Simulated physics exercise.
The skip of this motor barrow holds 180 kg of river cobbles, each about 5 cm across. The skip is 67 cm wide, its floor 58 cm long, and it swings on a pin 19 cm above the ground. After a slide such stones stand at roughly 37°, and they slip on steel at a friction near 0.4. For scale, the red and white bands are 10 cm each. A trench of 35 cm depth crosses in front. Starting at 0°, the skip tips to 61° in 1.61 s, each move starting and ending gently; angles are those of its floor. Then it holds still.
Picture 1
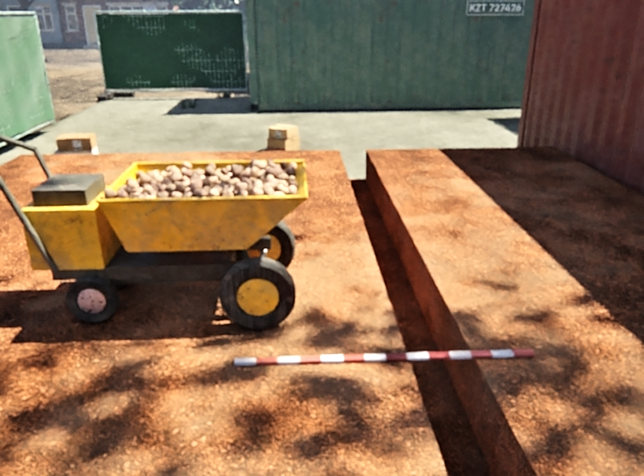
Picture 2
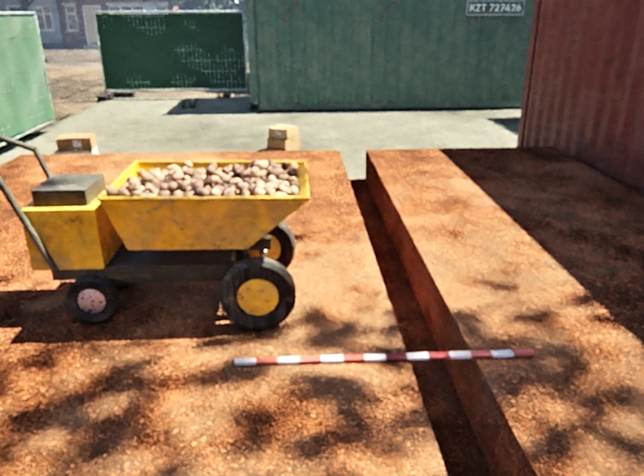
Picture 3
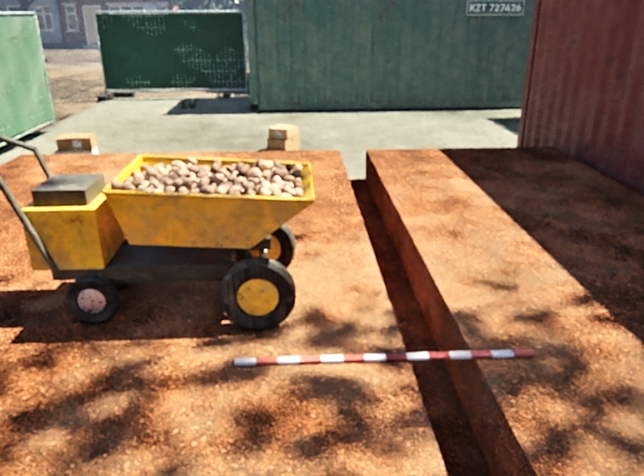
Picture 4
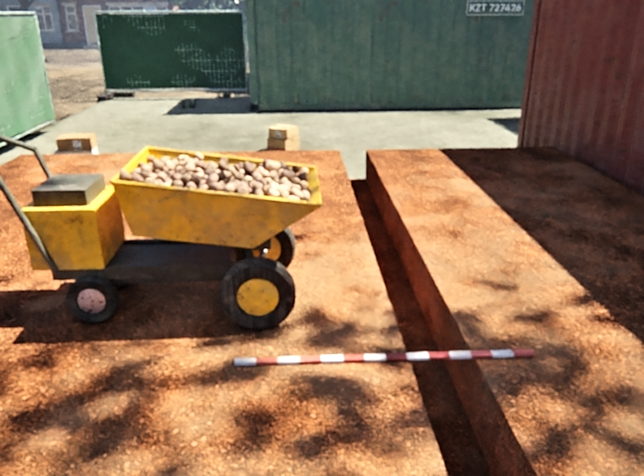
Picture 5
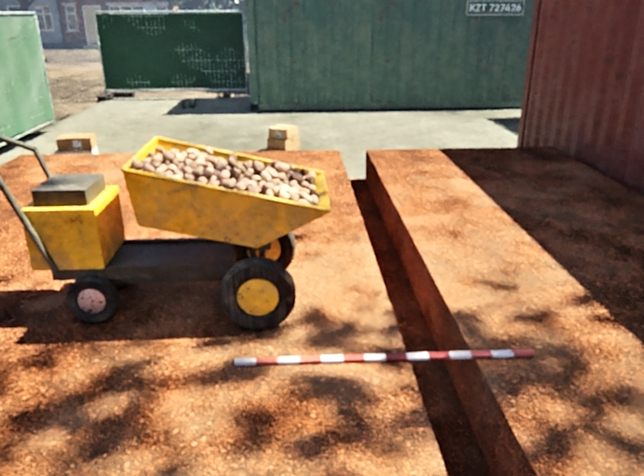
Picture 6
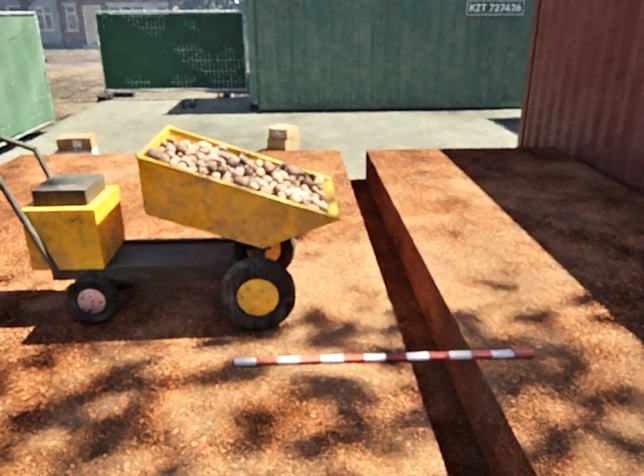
In the video, a yellow motor barrow loaded with rounded stones stands on reddish ground left of a trench, beside a red-and-white pole. Its skip gradually tilts toward the right, the left end rising while the wheels stay still.
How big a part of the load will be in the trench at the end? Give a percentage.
About 95 per cent.
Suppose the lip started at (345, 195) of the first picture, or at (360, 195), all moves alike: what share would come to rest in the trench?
First some 80, then 60 per cent.
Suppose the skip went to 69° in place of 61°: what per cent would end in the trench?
Then about 90 per cent.
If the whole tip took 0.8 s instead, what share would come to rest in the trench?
It would be near 95 per cent.
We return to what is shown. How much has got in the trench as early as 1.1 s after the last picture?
Some 35 per cent.
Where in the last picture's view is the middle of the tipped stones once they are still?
Their middle is at about (411, 327).
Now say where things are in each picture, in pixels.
In the first picture, the skip is at 0°, its lip at (307, 197); the top of the load is at (234, 170).
In the second picture, the skip is at 1°, its lip at (309, 198); the top of the load is at (235, 170).
In the third picture, the skip is at 4°, its lip at (314, 201); the top of the load is at (212, 170).
In the fourth picture, the skip is at 8°, its lip at (321, 205); the top of the load is at (166, 165).
In the fifth picture, the skip is at 13°, its lip at (330, 211); the top of the load is at (171, 157).
In the sixth picture, the skip is at 19°, its lip at (340, 219); the top of the load is at (172, 148).
Then, 0.6 s after the last picture the floor is at 52°, 100 % in the skip; the foremost stones are at (369, 236).
Then, 1.1 s after the last picture the floor is at 61°, 57 % in the skip, 10 % short of the trench, 34 % in the trench; the foremost stones are at (437, 333).
Then, 1.5 s after the last picture the floor is at 61°, 27 % in the skip, 9 % short of the trench, 64 % in the trench; the foremost stones are at (438, 314).
Then, 3.4 s after the last picture the floor is at 61°, 0 % in the skip, 5 % short of the trench, 95 % in the trench; the foremost stones are at (431, 300).
